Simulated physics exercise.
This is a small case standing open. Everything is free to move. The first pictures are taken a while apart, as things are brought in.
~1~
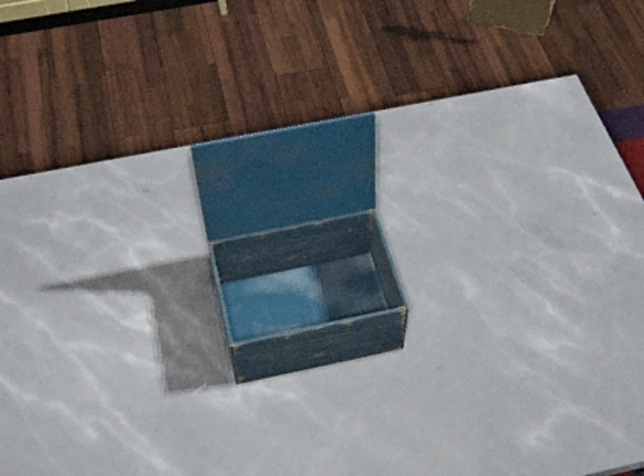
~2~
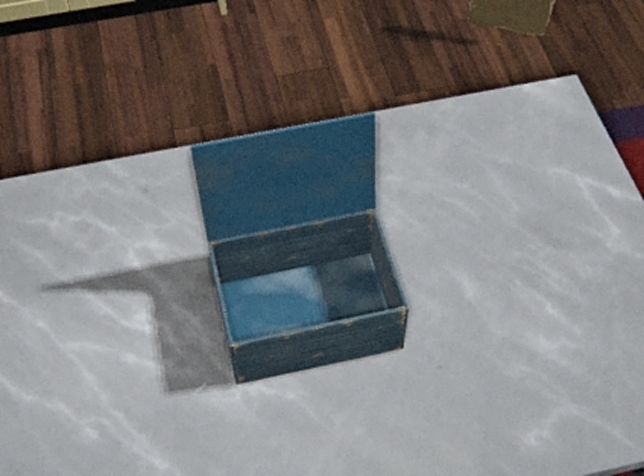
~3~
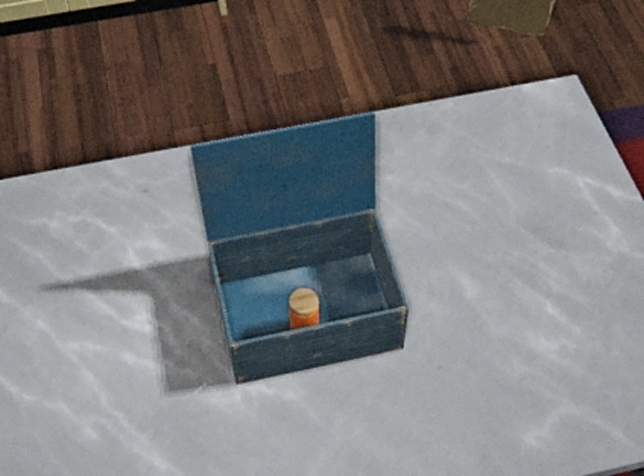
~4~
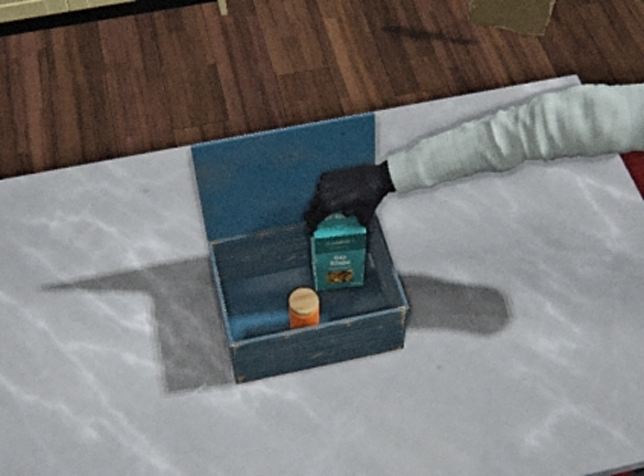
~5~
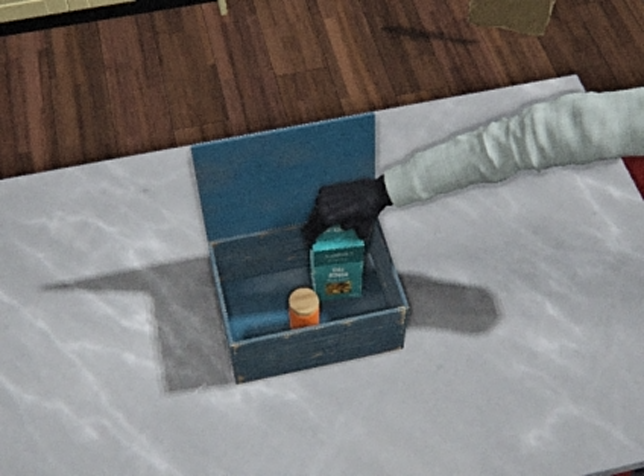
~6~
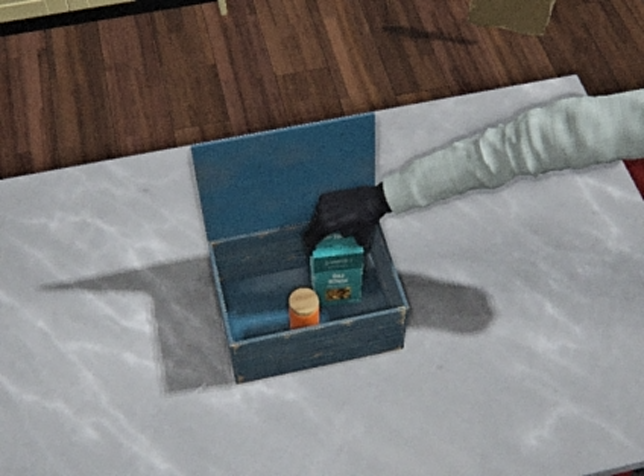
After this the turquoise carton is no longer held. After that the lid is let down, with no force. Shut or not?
The lid stays ajar.
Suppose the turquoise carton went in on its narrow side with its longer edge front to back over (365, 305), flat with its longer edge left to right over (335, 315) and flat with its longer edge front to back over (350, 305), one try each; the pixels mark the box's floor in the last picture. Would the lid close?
First try: It shuts flat; second try: It sits on the rim; third try: It shuts flat.
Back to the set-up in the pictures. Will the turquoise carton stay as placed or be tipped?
The turquoise carton keeps its pose.
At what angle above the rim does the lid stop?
About 40°.
Then, 1.20 s on from there, lid starting down.
Then, 1.50 s on from there, lid 70° above the rim.
Then, 1.70 s on from there, lid 48° above the rim.
In the end, lid 39° above the rim; both unmoved. At the end, from the last picture's camera, turquoise carton near (336, 268).
